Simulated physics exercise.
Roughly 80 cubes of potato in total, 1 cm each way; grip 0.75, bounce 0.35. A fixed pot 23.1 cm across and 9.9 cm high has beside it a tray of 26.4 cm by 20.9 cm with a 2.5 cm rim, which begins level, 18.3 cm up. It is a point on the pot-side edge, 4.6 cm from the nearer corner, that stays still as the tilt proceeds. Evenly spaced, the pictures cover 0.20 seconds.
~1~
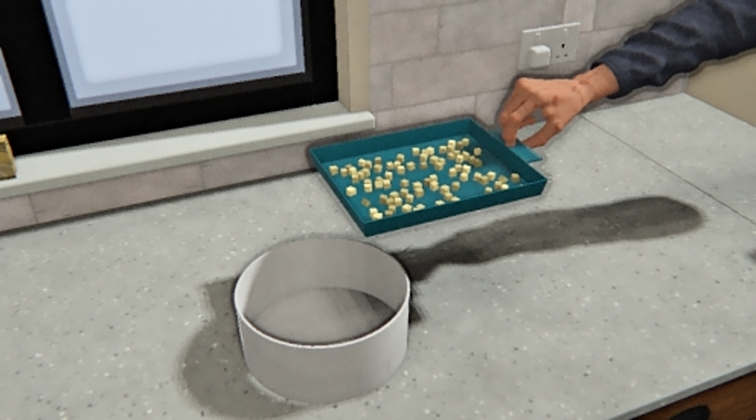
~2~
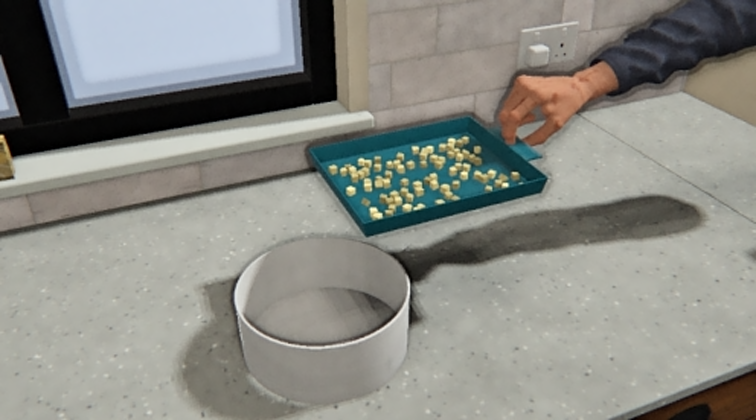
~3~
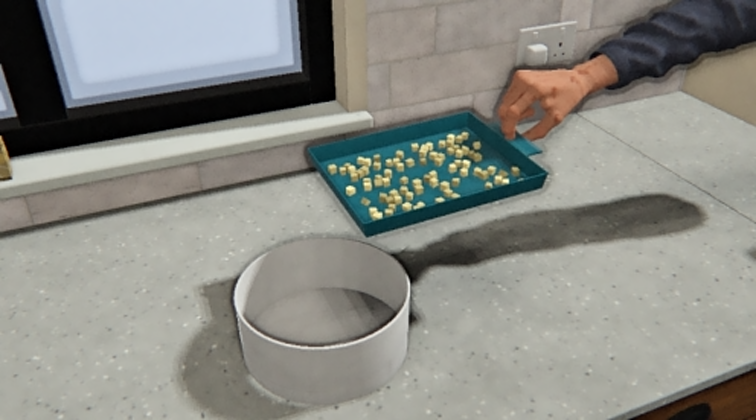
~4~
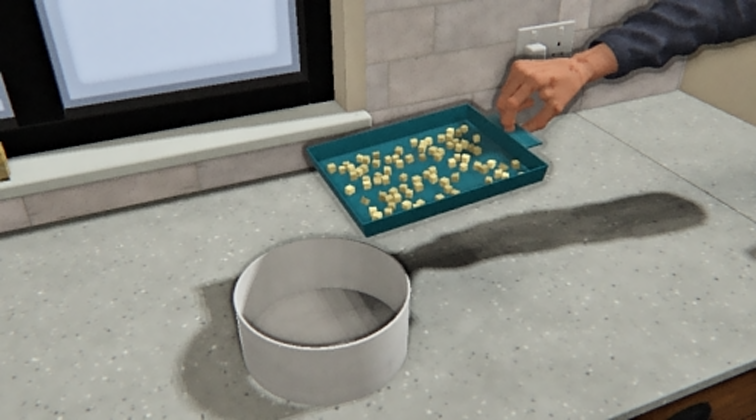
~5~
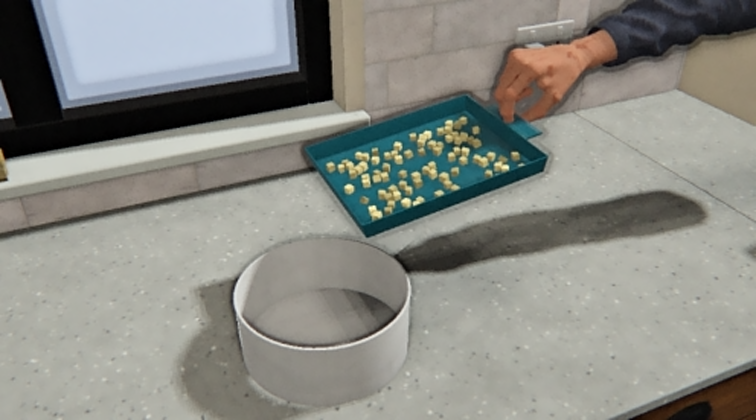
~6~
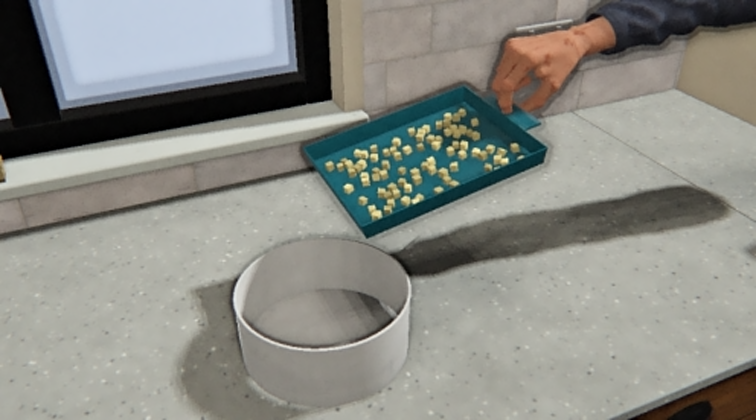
On a kitchen counter, a hand slowly tilts a teal tray of small cubes.
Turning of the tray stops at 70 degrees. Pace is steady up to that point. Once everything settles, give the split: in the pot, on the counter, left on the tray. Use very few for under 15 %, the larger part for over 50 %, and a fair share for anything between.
Pot: A fair share, counter: Very few, tray: The larger part.
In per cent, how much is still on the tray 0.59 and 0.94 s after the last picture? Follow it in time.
About 100, 65.
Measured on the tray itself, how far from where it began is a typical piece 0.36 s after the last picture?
Roughly 2 cm.
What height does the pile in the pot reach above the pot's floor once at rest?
1.0 cm.
Then, 0.36 s after the last picture, tilt 40 degrees; the tray holds 100 %, the pot 0 %.
Then, 0.59 s after the last picture, tilt 58 degrees; the tray holds 100 %, the pot 0 %.
Then, 0.94 s after the last picture, tilt 70 degrees; the tray holds 65 %, the pot 30 %.
In the end, pot 30 %, counter 5 %, tray 65 %.
